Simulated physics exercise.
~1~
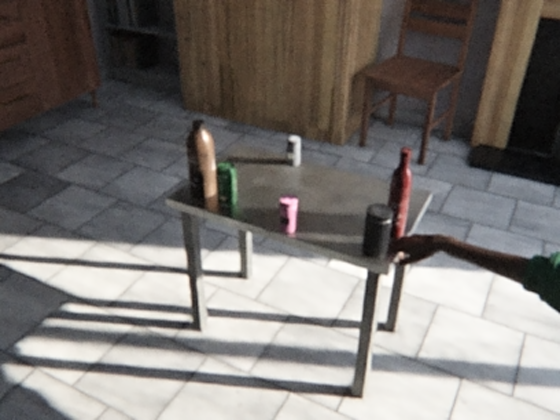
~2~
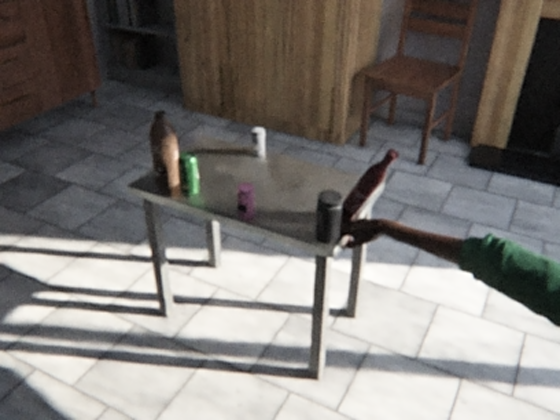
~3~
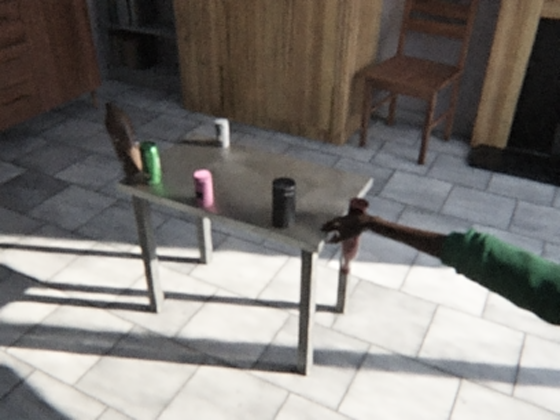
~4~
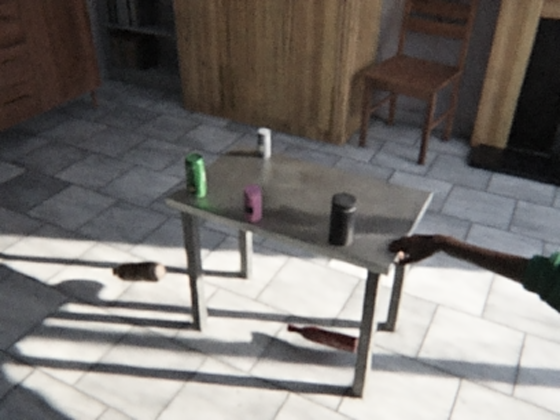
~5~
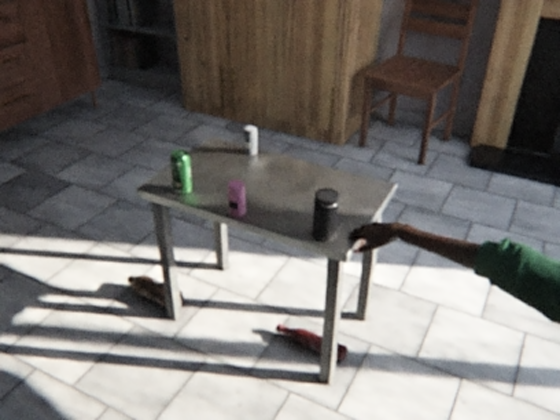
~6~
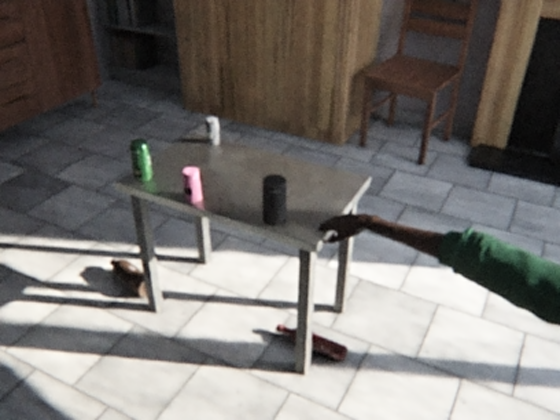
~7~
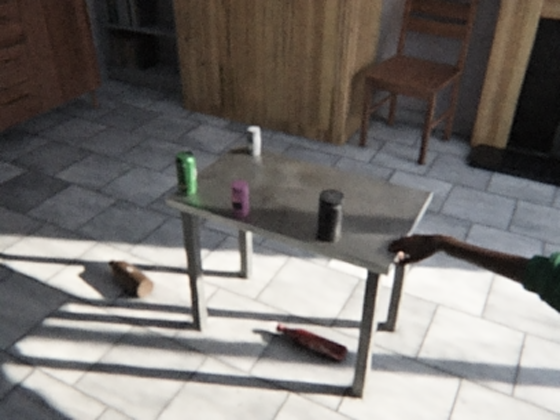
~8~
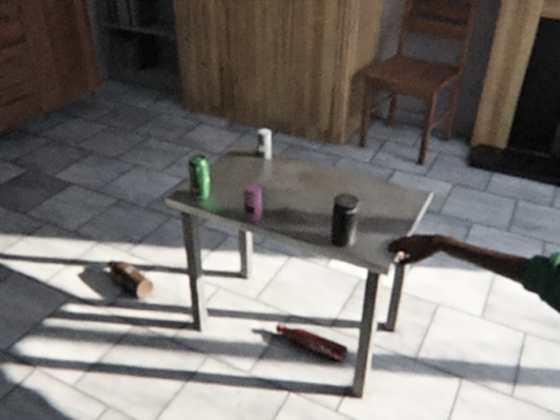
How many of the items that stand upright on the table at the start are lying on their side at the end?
Two of them end up lying on their side, the red bottle and the brown bottle, both on the floor.
The clip shows a hand jerking a small table of bottles and cans left and right; the red bottle tips off the right side, the brown bottle falls off the left, and both end lying on the floor while the other four items stay upright.
